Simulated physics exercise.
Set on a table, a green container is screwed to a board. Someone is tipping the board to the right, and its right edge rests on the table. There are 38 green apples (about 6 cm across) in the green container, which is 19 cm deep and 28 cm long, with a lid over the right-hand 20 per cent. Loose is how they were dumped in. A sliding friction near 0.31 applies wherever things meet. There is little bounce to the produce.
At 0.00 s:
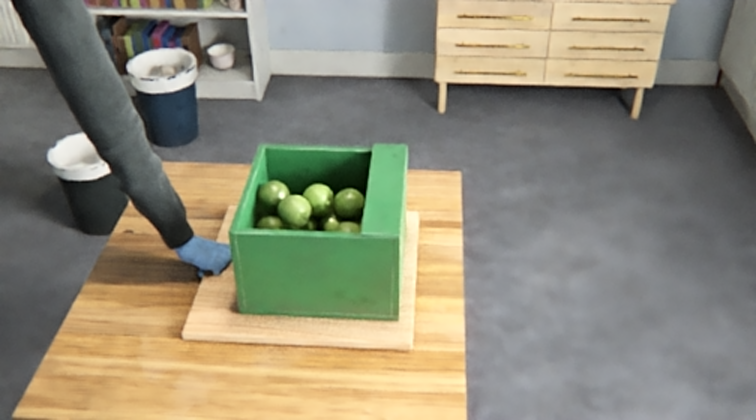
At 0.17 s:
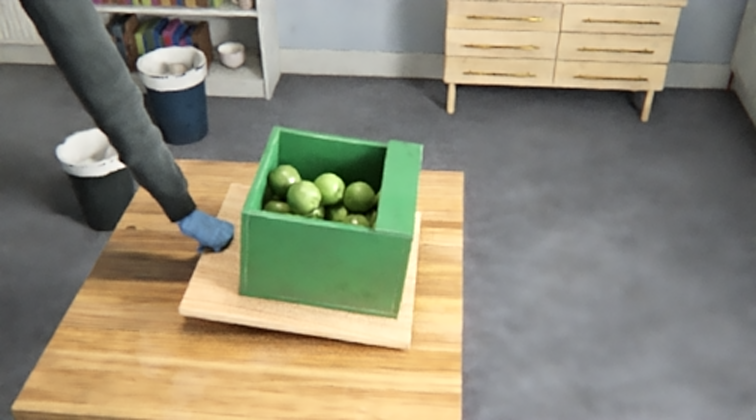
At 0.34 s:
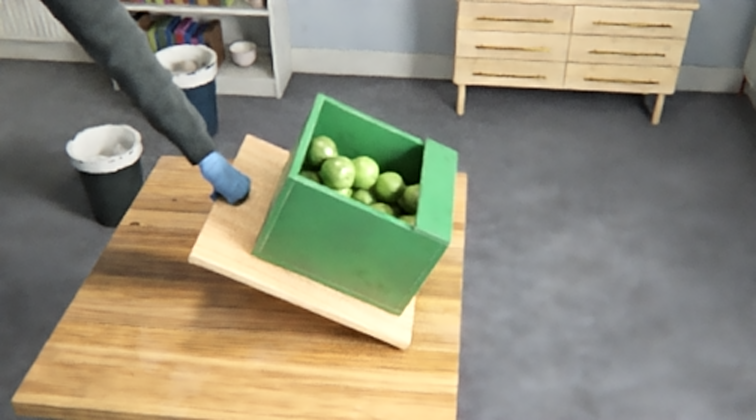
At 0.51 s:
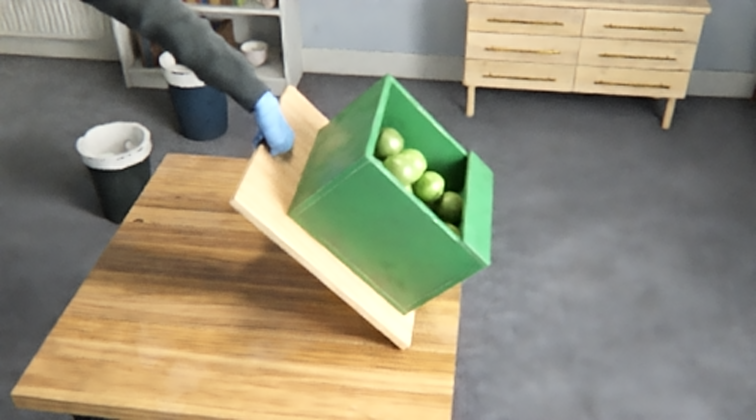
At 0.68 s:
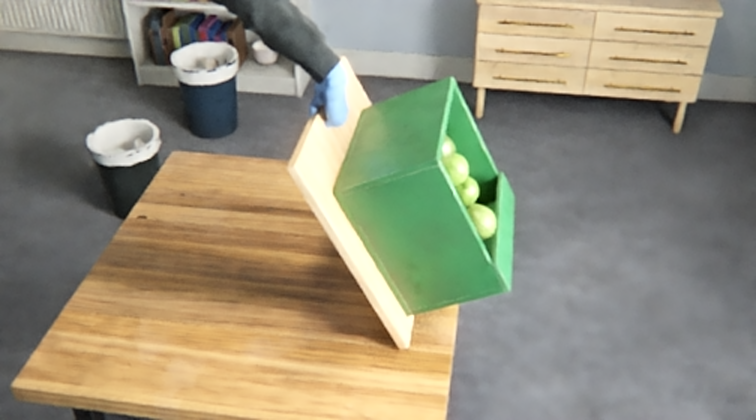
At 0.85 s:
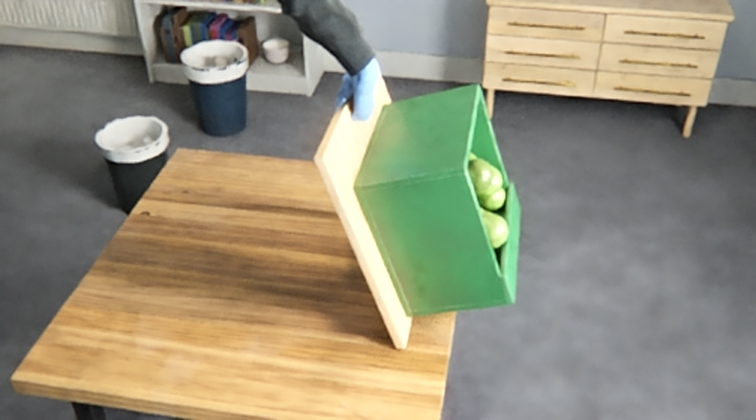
The clip opens on a green container of loose green apples, partly covered by a lid on its right side, sitting on a board on a wooden table. A blue-gloved hand lifts the board's left edge, tilting it rightward. The board ends steeply raised, its right edge on the table, apples still inside.
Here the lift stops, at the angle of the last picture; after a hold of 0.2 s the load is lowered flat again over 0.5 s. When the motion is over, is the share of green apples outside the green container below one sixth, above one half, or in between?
The share is below one sixth.
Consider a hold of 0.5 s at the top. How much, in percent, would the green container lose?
In that case the green container sheds 0 percent of its load.
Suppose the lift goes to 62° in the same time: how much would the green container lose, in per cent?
Green container: 0%.
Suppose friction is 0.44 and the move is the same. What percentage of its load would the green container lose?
Then green container 0 per cent.
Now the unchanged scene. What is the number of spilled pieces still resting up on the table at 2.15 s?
Near 0, give or take.
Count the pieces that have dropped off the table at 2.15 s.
About 1.
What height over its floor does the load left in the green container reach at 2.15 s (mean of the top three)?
About 16 cm.
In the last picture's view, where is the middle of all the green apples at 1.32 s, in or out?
Their middle is around (391, 211).
After 1.06 s, tilt 71°; the green container is down by 1 of 38.
After 1.32 s, tilt 31°; the green container is down by 1 of 38.
After 1.68 s, tilt 0°; the green container is down by 1 of 38.
When it is over (at 2.15 s), the green container is down by 1 of 38. Asked share, 1 of 38, 3 per cent.
